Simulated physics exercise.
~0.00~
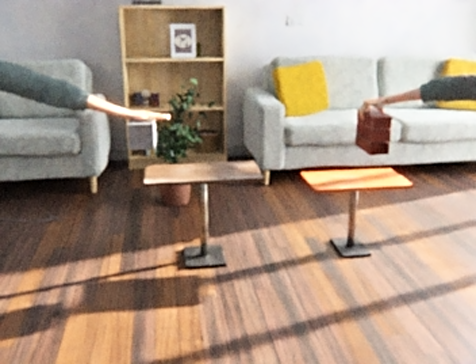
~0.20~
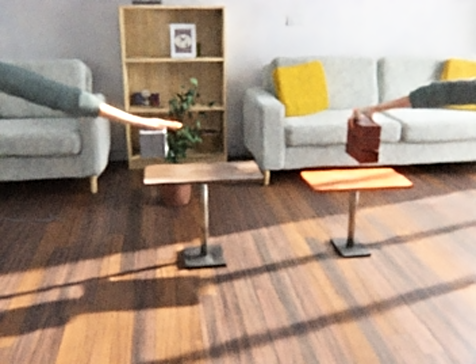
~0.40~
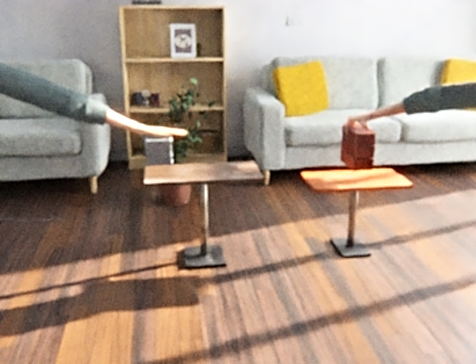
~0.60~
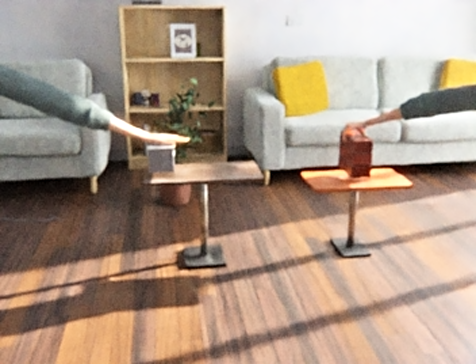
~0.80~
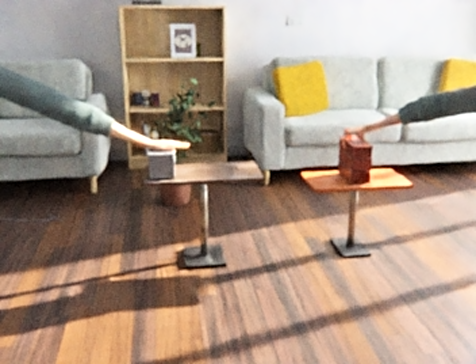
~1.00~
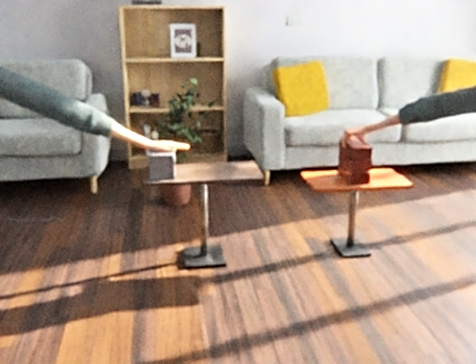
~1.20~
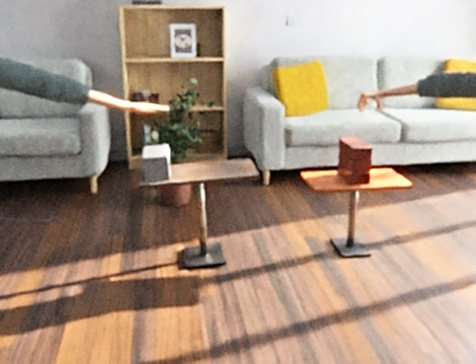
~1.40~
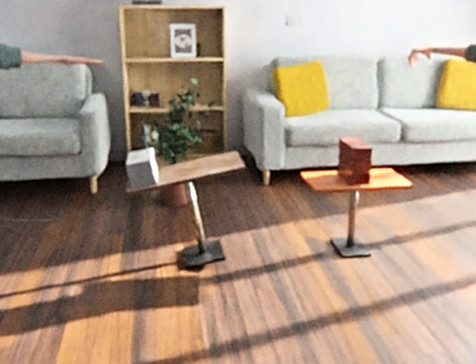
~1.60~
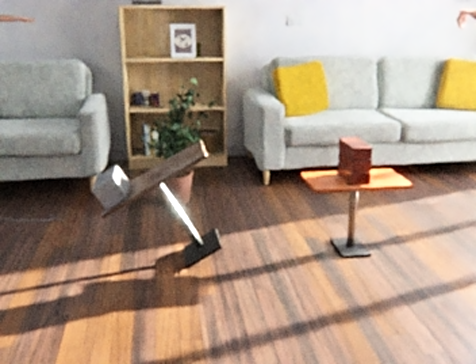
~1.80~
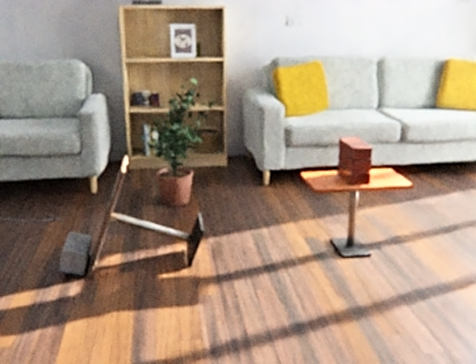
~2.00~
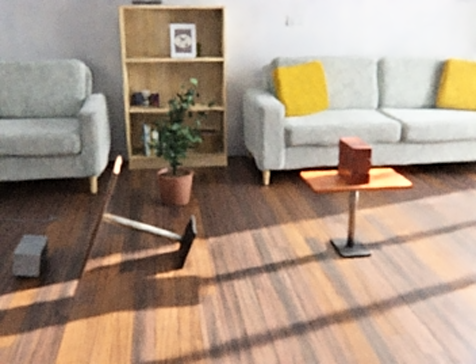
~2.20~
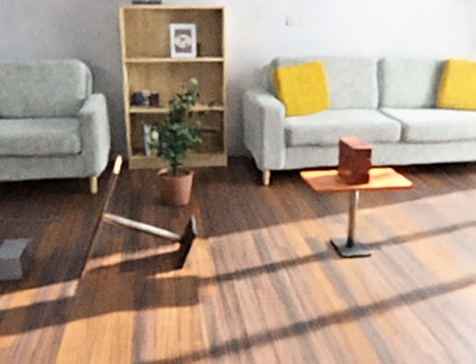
Gray block released by a hand at a brown table's left edge toppling the table, while red bricks stay on the orange one.
